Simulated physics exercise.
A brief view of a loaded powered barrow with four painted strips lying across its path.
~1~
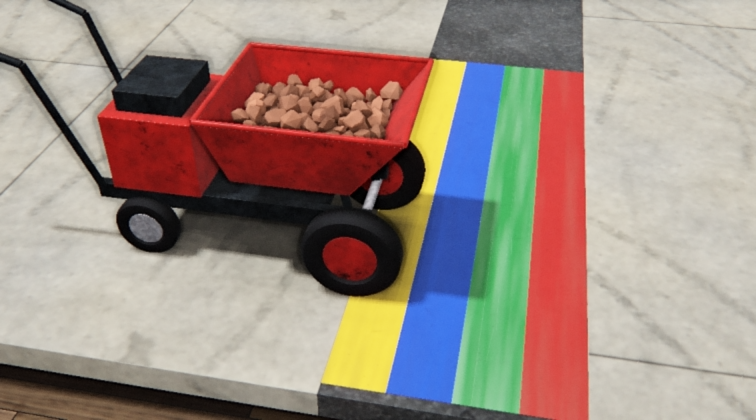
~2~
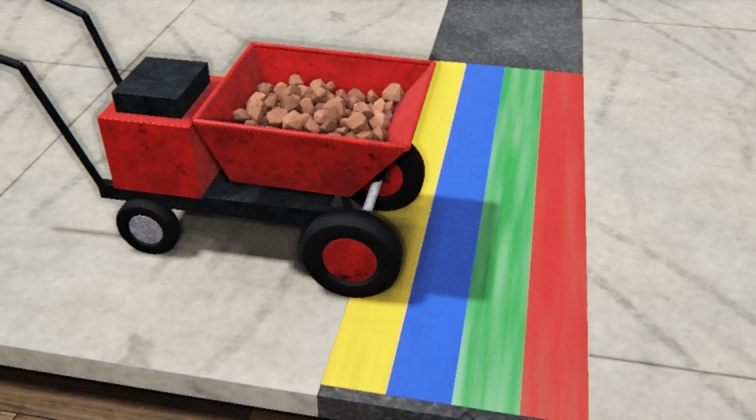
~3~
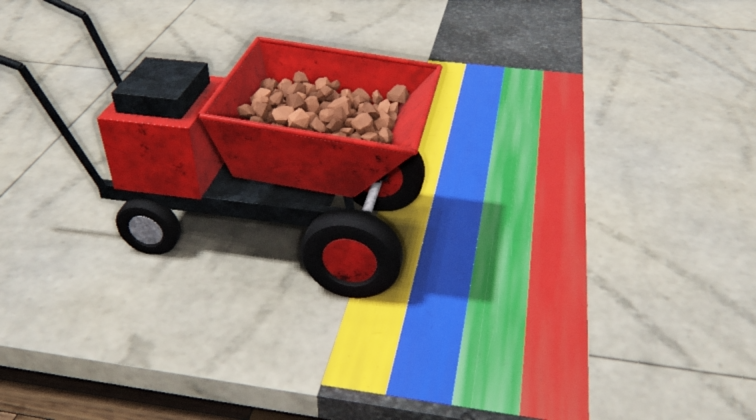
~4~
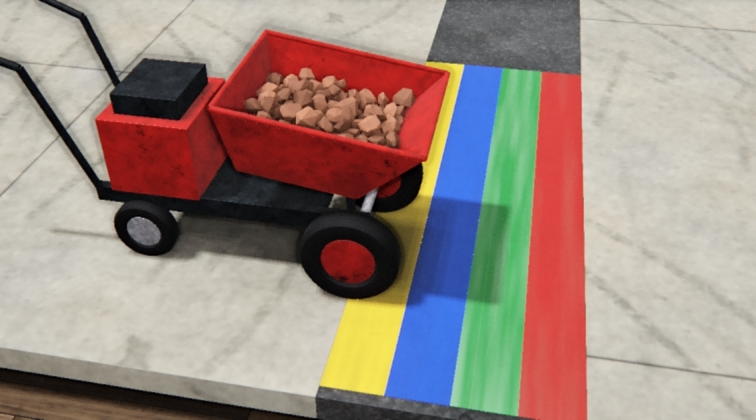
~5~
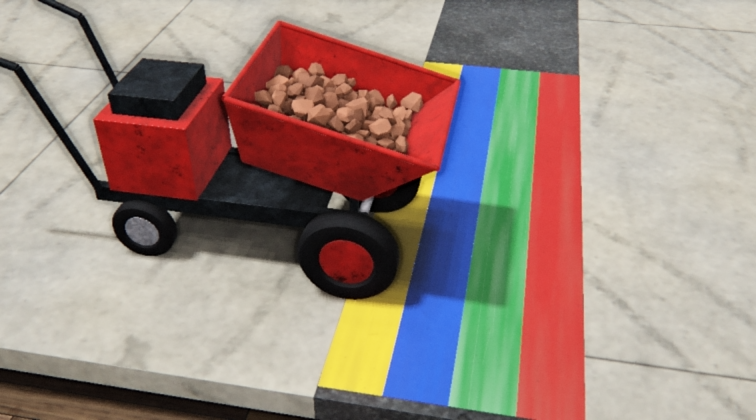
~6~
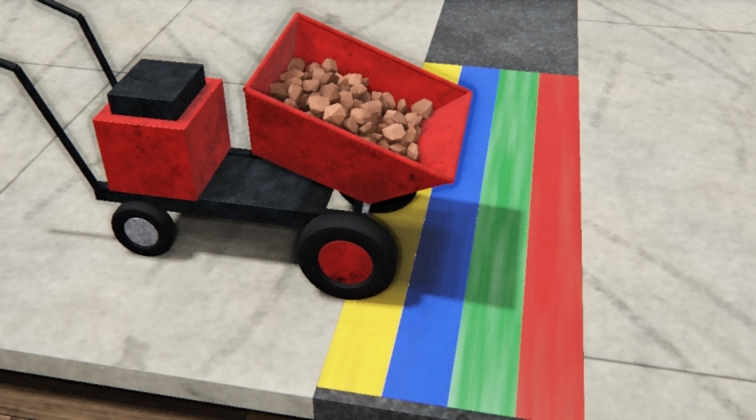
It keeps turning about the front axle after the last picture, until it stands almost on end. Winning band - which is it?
Winning band: The red one.
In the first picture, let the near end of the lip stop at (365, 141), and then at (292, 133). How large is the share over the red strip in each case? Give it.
Close to 20 in a hundred, and close to 10 in a hundred.
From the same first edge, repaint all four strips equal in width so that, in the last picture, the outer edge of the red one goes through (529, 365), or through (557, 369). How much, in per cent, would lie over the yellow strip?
I'd say about 0 % for the first and about 0 % for the second.
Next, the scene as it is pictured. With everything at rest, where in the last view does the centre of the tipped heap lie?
Close to (550, 268) in the last view.
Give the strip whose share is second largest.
Just behind the leader sits the green one.
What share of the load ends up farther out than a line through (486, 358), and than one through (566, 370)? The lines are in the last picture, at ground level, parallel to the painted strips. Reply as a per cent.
In order: 60 per cent, then 20 per cent.
Shortly afterwards, skip tipped steeply; the whole lot in the skip.
Next, skip tipped right over; near two thirds in the skip; a little over the green strip; a little over the red strip.
Some moments later, skip tipped right over; near a third in the skip; a little over the green strip; near a third over the red strip; a little off the paint.
In the end, skip tipped right over; near a third in the skip; none at all over the yellow strip; none at all over the blue strip; a little over the green strip; near a third over the red strip; a little off the paint.
